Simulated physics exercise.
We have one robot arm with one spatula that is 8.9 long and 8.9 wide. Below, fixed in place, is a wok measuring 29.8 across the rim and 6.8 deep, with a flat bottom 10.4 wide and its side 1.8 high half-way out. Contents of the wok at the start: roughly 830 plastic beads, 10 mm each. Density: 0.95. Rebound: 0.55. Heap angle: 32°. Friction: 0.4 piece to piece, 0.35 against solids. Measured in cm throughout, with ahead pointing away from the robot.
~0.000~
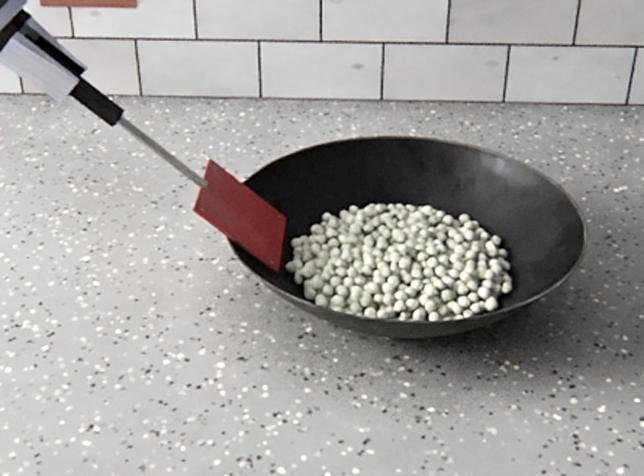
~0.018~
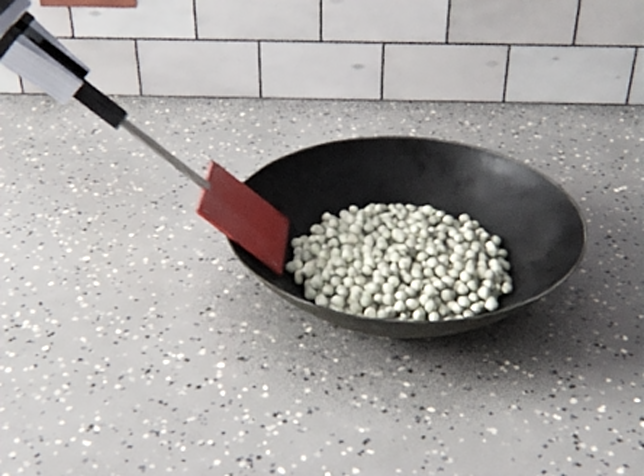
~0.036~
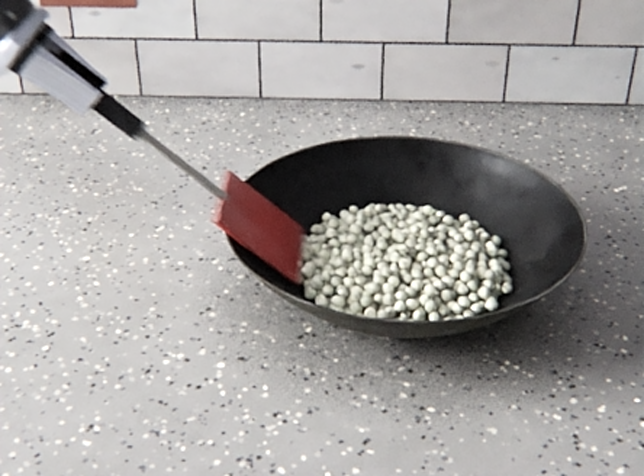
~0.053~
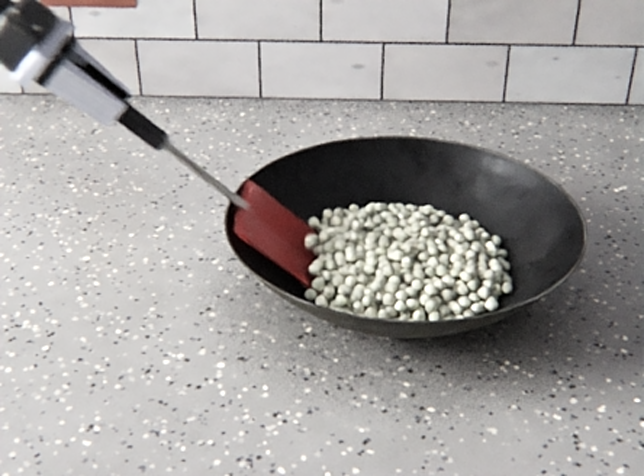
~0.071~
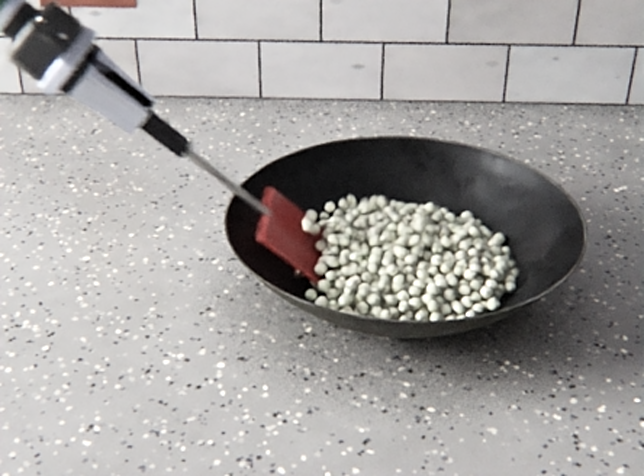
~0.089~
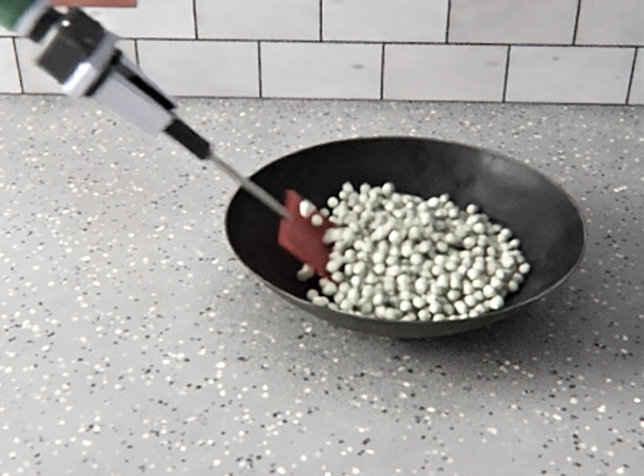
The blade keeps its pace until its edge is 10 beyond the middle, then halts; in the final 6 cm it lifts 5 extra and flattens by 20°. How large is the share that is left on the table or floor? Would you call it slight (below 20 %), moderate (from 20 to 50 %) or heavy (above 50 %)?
I would call it moderate.
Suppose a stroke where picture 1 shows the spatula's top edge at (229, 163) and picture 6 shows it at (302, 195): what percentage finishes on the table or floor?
Around 30 per cent finishes there.
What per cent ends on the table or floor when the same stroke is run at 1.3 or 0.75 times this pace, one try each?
Some 35 per cent, then some 20 per cent, on the table or floor.
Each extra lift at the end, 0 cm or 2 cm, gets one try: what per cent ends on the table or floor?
You'd get some 25 per cent with the first setting and some 30 per cent with the second.
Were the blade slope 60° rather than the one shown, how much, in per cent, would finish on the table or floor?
Roughly 30 per cent.
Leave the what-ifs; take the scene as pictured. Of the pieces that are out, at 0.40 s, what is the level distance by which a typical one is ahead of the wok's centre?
26 cm.
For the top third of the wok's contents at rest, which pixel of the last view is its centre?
It is centred near (493, 256) in the last view.
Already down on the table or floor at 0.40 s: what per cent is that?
Roughly 5 percent of it.
After 0.13 s, sloping 42°, highest piece 13 above the table; 827 in the wok, 1 on the blade or in flight.
After 0.18 s, sloping 36°, highest piece 16 above the table; 827 in the wok, 1 on the blade or in flight.
After 0.40 s, sloping 22°, highest piece 19 above the table; 587 in the wok, 44 on the table or floor, 197 on the blade or in flight.
After 1.45 s, sloping 22°, highest piece 5 above the table; 587 in the wok, 241 on the table or floor.
In the end, 587 in the wok, 241 on the table or floor. That is 29 % on the table or floor.
